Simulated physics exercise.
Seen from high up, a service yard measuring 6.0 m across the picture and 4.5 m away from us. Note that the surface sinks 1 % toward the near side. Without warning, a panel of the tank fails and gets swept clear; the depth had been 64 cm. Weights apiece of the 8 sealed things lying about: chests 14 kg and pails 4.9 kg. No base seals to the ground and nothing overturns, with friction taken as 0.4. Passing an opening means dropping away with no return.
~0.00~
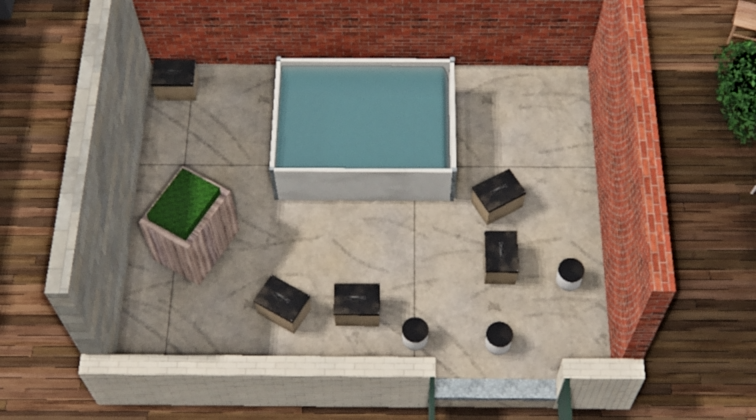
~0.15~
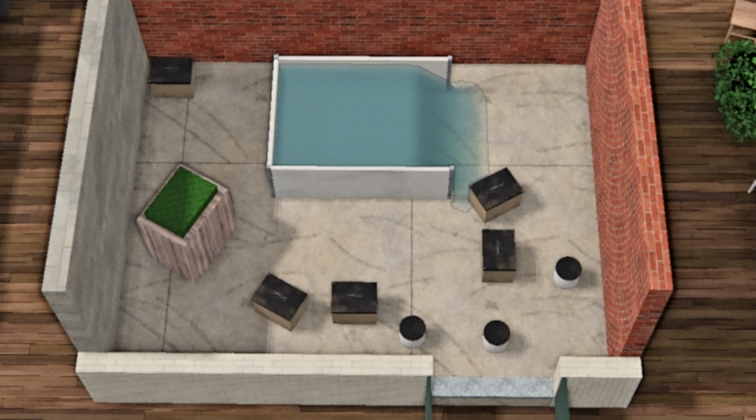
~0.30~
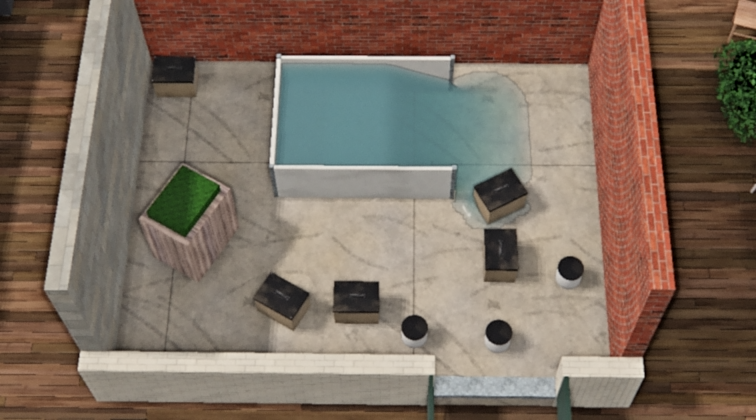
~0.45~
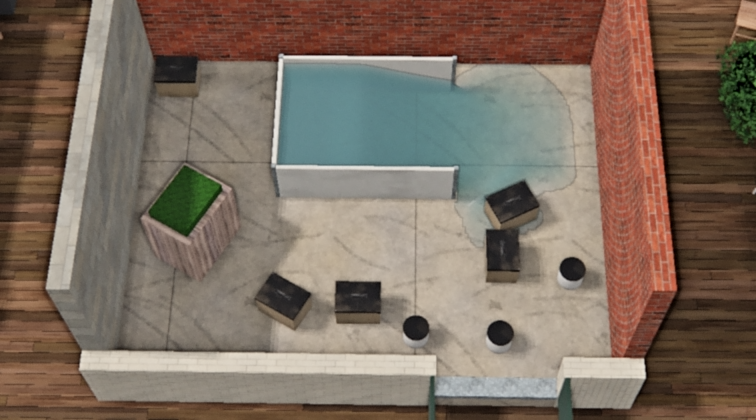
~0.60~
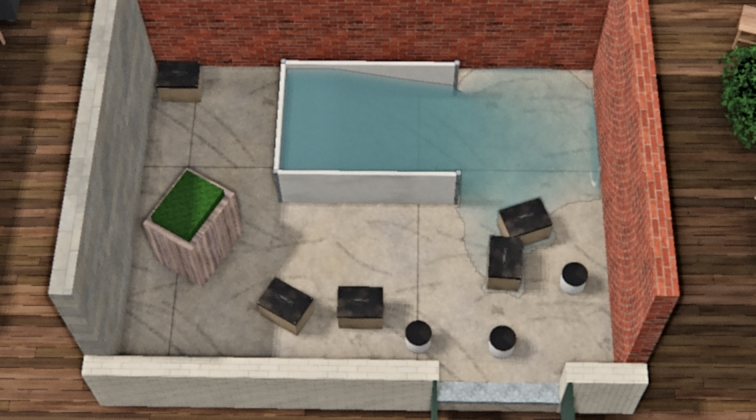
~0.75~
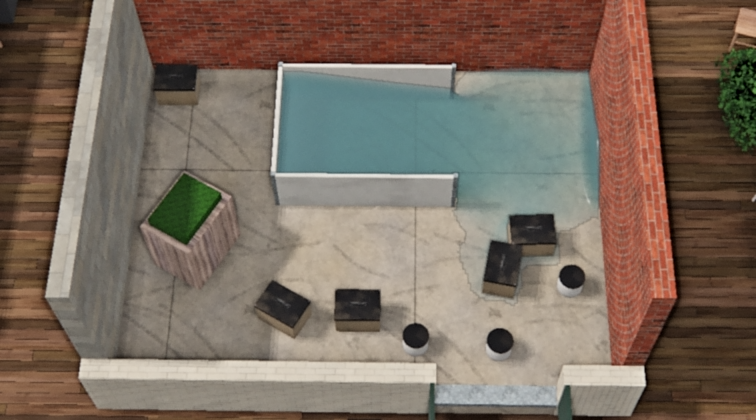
Blue-green water spreads from the open right side of a white-walled tank at the back of a walled yard, seen from high above, with red brick walls behind and to the right. Black-topped chests stand around the pale stone floor, with two small white pails at lower right and a wooden planter of green at left. The water fans out to the right wall, pushing the nearest chest rightward and toward the viewer and nudging the one below it slightly, while the view shifts faintly.
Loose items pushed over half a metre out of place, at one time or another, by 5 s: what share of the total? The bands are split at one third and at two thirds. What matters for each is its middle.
It reaches two thirds.
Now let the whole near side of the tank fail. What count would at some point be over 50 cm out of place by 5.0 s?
Then it comes to 7 of them.
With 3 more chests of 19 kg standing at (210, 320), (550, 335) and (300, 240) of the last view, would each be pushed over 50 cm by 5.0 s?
The first comes out within the limit, the second beyond the limit, the third within the limit.
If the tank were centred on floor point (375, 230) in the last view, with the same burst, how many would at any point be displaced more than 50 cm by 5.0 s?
Then 7 of them would.
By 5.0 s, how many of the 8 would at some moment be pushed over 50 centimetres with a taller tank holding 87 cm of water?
Count: 8.
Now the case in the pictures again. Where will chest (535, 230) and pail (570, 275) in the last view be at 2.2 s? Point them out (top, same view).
Estimated pixels: (532, 331) and (537, 370).
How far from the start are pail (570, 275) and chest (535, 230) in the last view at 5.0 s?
Taking them in order: Washed out and 250 cm.
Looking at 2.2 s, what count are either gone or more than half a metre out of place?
The answer is 2.
After 1.1 s 1 of 8 are over 50 cm from their spots; 0 afloat.
After 2.2 s 2 of 8 are over 50 cm from their spots; 0 afloat.
After 3.5 s 4 of 8 are over 50 cm from their spots; 1 afloat.
After 5.0 s 6 of 8 are over 50 cm from their spots, and 6 have been at some point; 2 afloat.
